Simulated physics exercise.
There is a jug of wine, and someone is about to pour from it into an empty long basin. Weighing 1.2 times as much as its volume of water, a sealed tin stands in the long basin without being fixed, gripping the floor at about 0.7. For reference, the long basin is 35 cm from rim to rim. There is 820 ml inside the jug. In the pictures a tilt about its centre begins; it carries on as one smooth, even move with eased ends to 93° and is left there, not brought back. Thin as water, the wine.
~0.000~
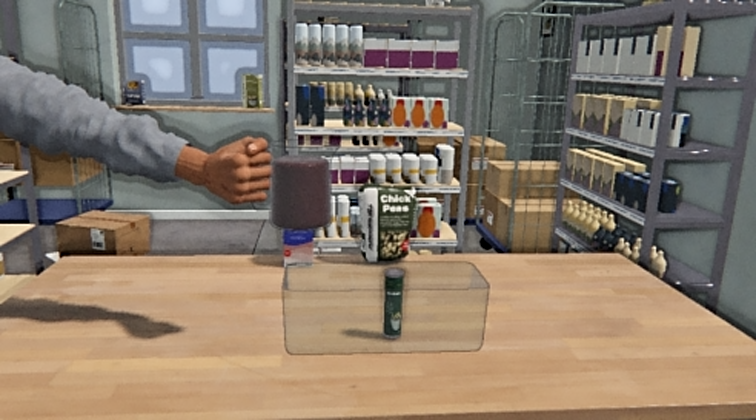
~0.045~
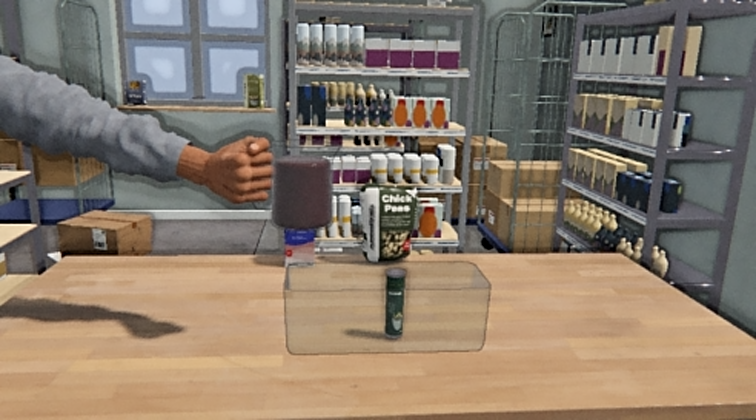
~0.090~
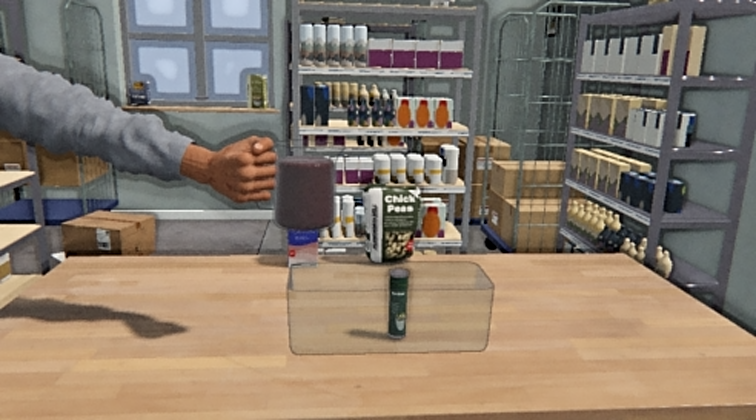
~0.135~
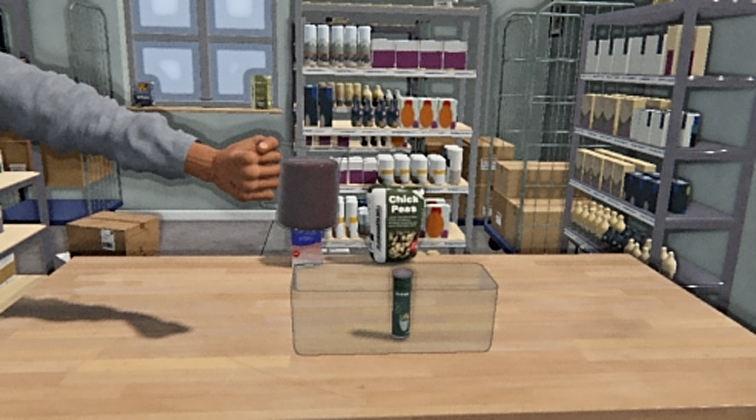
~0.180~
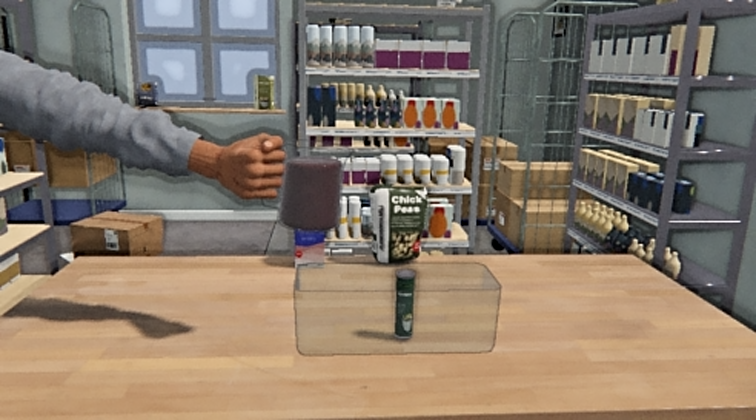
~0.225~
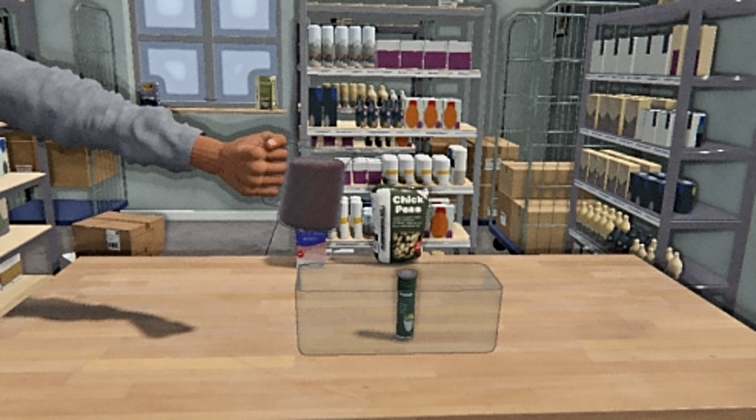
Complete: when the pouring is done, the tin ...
... has gone over.
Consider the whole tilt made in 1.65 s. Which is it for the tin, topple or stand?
Tips over.
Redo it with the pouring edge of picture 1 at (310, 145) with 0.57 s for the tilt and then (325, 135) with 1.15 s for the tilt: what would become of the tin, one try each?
Trial 1 - tin stays standing; trial 2 - tin tips.
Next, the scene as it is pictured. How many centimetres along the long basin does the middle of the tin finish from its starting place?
Around 8.0 cm.
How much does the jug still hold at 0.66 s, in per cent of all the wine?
94 %.
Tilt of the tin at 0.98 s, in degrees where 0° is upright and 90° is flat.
About 0°.
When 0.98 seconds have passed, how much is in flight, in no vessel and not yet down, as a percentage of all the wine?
Estimated airborne part: Roughly 20 per cent.
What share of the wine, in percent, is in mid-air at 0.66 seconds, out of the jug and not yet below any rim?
About 6 per cent.
Then, 0.66 s in, the tilt is 55° and 94 per cent is still to pour; the tin stands where it began.
Then, 0.98 s in, the tilt is 87° and 59 per cent is still to pour; the tin stands where it began.
Then, 1.32 s in, the tilt is 93° and 21 per cent is still to pour; the tin leans 6°.
Then, 1.68 s in, the tilt is 93° and 8 per cent is still to pour; the tin lies on its side.
Finally, the tin lies on its side.
